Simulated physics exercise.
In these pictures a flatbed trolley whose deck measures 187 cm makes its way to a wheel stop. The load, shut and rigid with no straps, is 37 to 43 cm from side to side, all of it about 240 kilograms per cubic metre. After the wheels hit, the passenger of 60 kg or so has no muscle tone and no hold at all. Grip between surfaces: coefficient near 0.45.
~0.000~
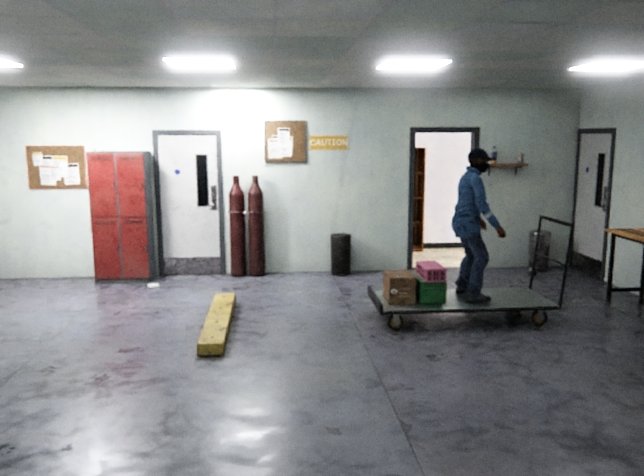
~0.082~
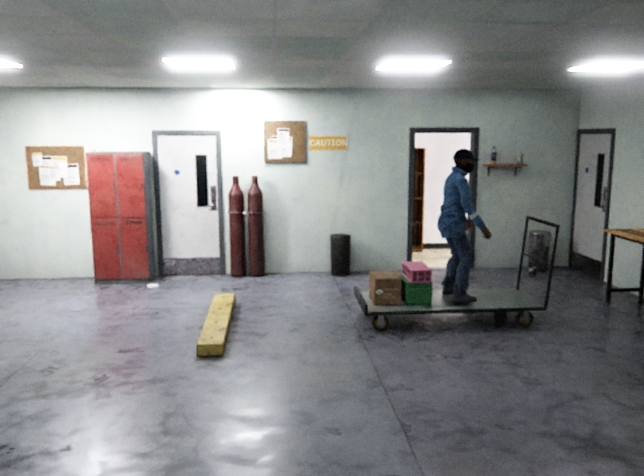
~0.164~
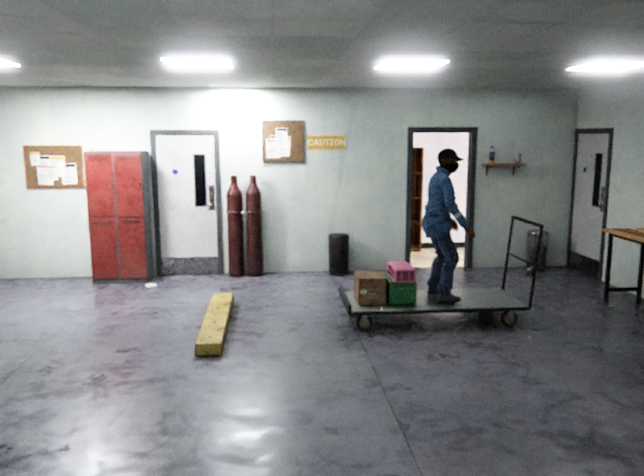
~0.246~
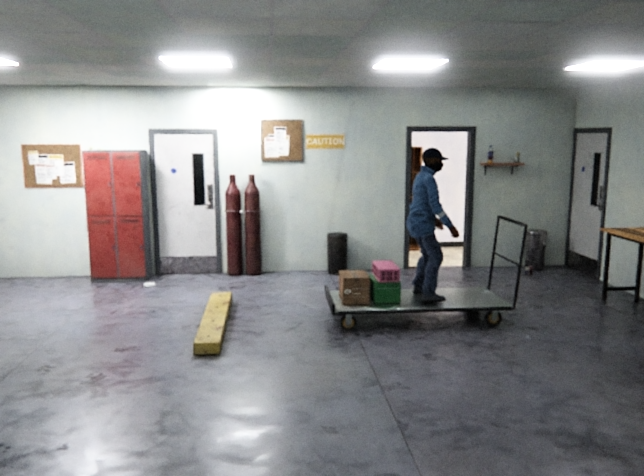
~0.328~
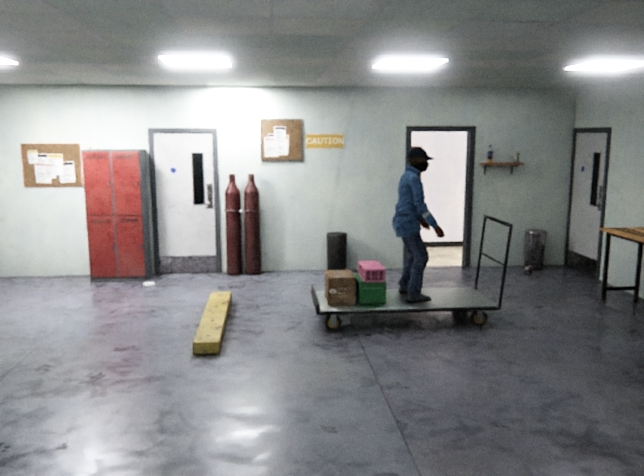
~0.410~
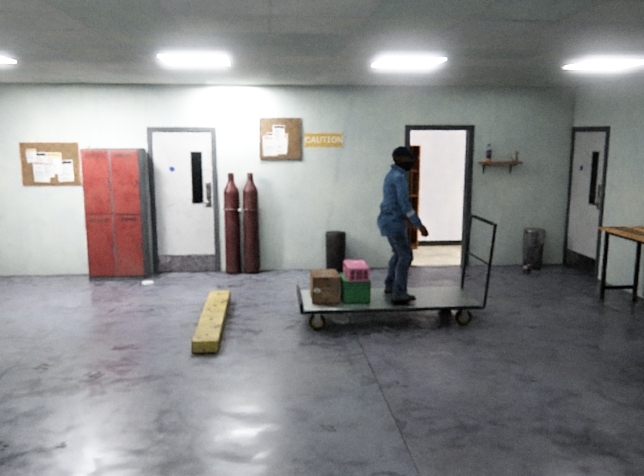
A workshop with pale walls and a smooth grey floor is seen from across the room at standing height. Red lockers, two dark red cylinders and a yellow block are on the left, while a person in blue clothes and dark headwear stands on a flatbed trolley behind brown, green and pink boxes. The trolley rolls steadily left past an open doorway, carrying the person, who faces right with arms slightly bent.
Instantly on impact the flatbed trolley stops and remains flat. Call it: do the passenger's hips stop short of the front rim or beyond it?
The passenger's hips stop beyond the front rim.
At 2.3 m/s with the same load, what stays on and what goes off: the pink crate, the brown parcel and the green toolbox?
In that case the pink one would stay put, the brown one would stay put and the green one would stay put.
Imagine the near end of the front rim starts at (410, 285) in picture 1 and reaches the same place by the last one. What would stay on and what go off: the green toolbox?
With that change, green ends up retained.
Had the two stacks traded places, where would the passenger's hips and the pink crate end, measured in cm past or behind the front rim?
The hips would end 0 behind the front rim, and the pink one 60 past it.
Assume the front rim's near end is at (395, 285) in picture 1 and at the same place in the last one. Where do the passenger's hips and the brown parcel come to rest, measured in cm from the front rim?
Rest points: Hips at 0 cm past, brown at 20 cm behind.
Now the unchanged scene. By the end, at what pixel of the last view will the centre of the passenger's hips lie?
Around (202, 296).
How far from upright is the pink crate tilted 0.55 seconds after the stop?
Roughly 10° off the vertical.
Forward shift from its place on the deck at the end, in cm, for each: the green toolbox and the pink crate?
Approximate forward shift in cm: Green near 15, pink near 15.
Impact comes at 0.88 s.
After 1.43 s the passenger's hips are 18 cm behind the rim, near (232, 263) in the last picture's view.
After 1.88 s the passenger's hips are 3 cm behind the rim, near (218, 265) in the last picture's view.
When all is still (4.9 s), past the rim, the passenger's hips; behind it, brown parcel, green toolbox and pink crate.
